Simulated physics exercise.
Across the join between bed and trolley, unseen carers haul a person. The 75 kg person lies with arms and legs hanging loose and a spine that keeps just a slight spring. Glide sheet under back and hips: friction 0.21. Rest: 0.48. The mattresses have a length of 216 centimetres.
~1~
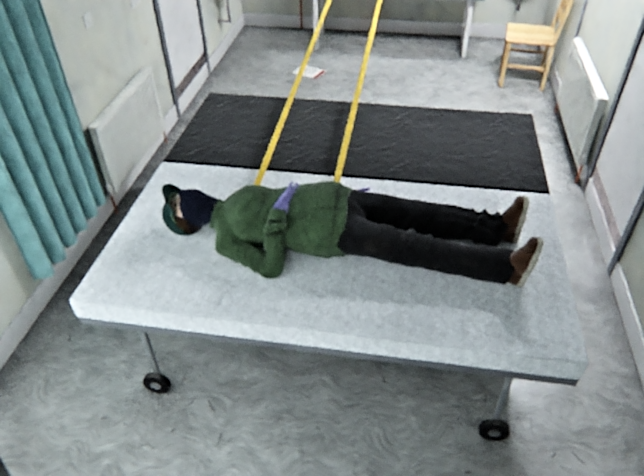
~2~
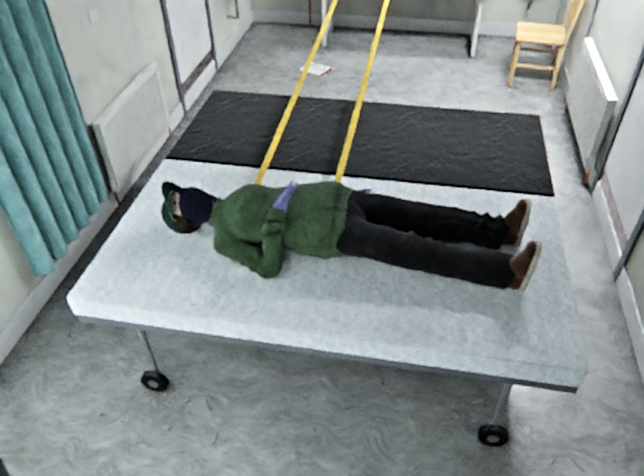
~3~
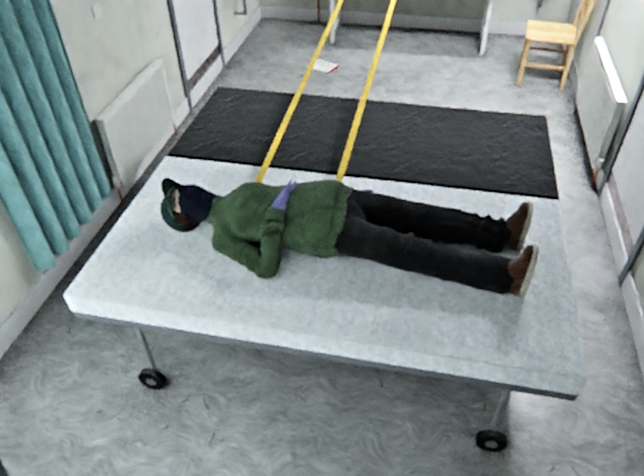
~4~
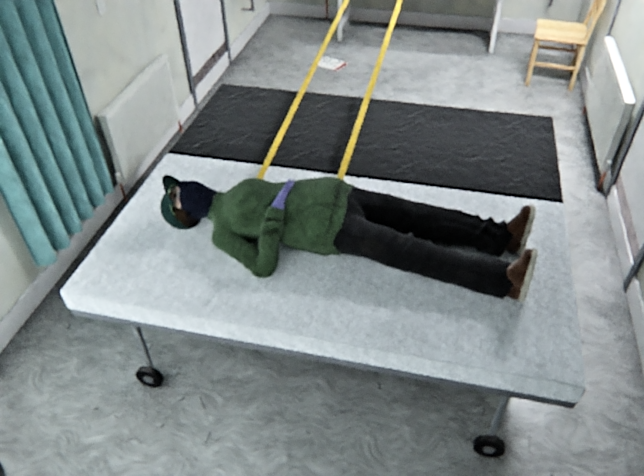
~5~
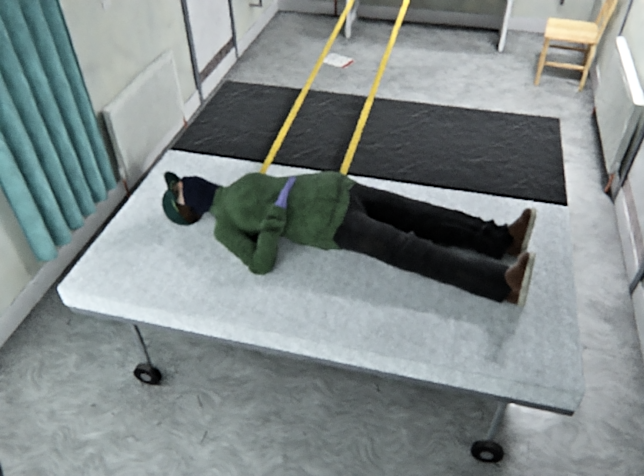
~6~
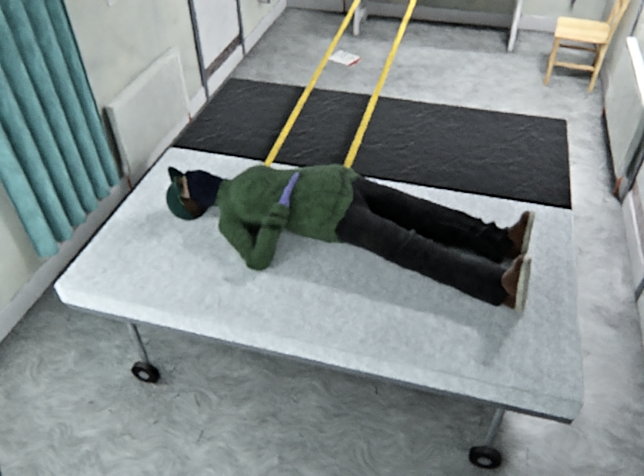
In a pale room, a figure in a green top lies on a wheeled bed, shifting slightly toward taut yellow straps.
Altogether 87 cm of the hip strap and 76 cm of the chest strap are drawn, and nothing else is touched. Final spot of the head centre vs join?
Centre past the join.
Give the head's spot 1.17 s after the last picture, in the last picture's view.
The head is close to (233, 145).
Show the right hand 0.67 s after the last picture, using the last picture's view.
It would be at about (307, 177) then.
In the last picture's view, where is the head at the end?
In the last picture it sits at about pixel (243, 135).
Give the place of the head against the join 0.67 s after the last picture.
Position: Approx. 22 cm short.
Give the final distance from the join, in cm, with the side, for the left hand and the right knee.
Left hand 52 past, right knee 4 short.
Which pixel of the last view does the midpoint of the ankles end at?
I'd say somewhere around (481, 198).
Then, 0.17 s after the last picture the head is 45 cm short of the join, near (193, 193) in the last picture's view.
Then, 0.67 s after the last picture the head is 22 cm short of the join, near (214, 166) in the last picture's view.
Then, 1.17 s after the last picture the head is 2 cm short of the join, near (233, 145) in the last picture's view; the left ankle 3 cm past the join.
In the final state, head crosses the join; left hand crosses the join; right hand stops short of the join; left ankle crosses the join; right ankle stops short of the join; right knee stops short of the join.
